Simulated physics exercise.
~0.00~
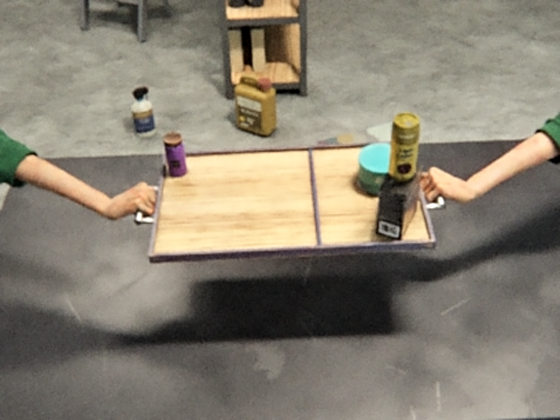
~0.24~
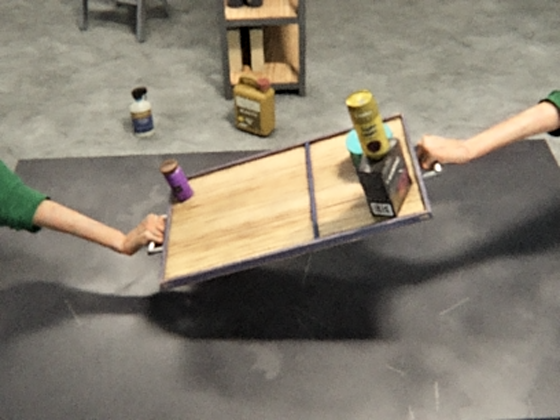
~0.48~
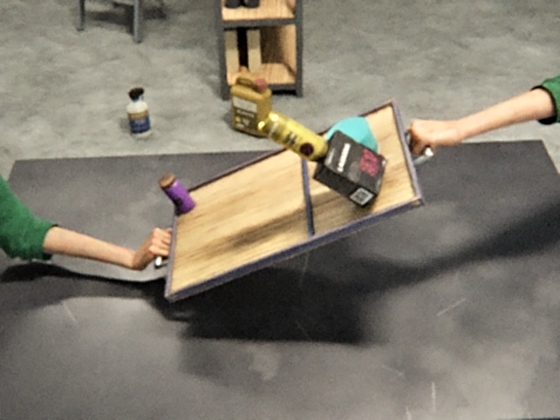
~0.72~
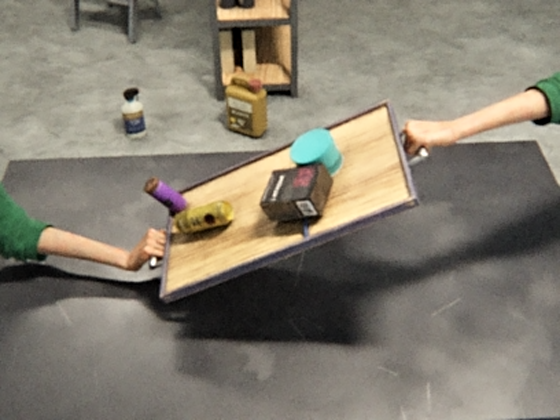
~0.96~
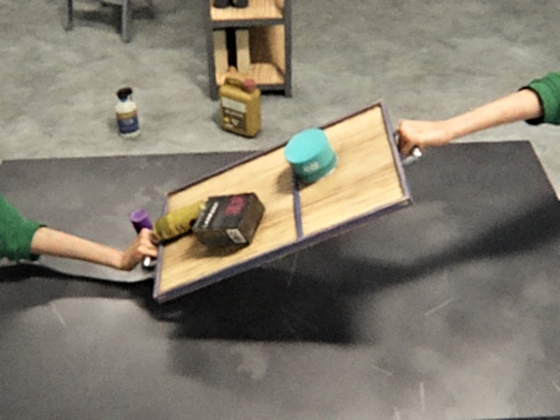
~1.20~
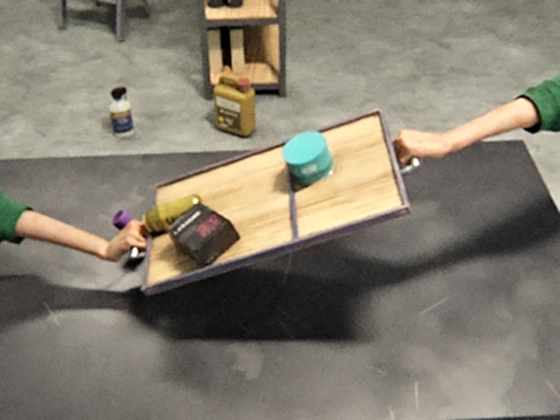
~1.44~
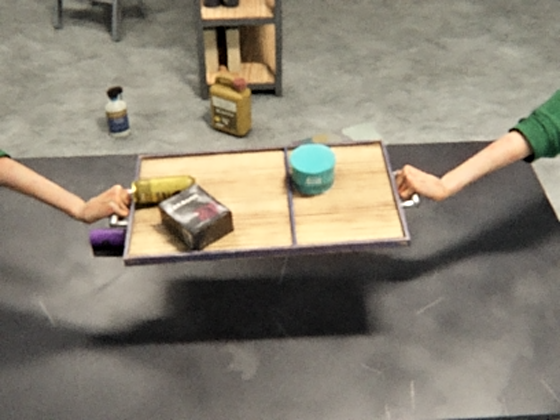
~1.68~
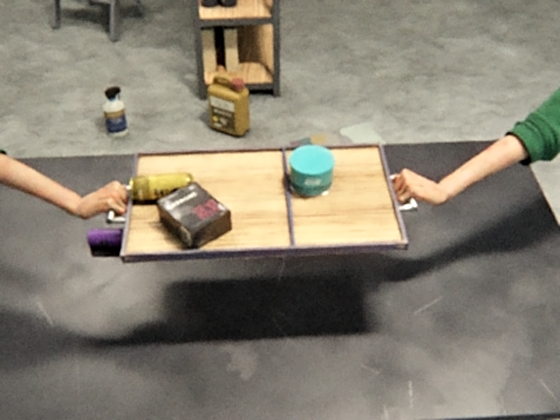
At the start, two hands hold a wooden tray level above a dark surface, with a purple shaker near the left end and a yellow can, black packet and turquoise tub at the right. The hands tilt the tray so its left edge drops. The packet topples, the can falls, and both slide left past the cross bar while the tub shifts a little. The shaker tips over the left rim and leaves the tray. Finally, the hands level the tray, with the can and packet lying at the left, the tub upright beside the bar, and the shaker lying below the left hand.
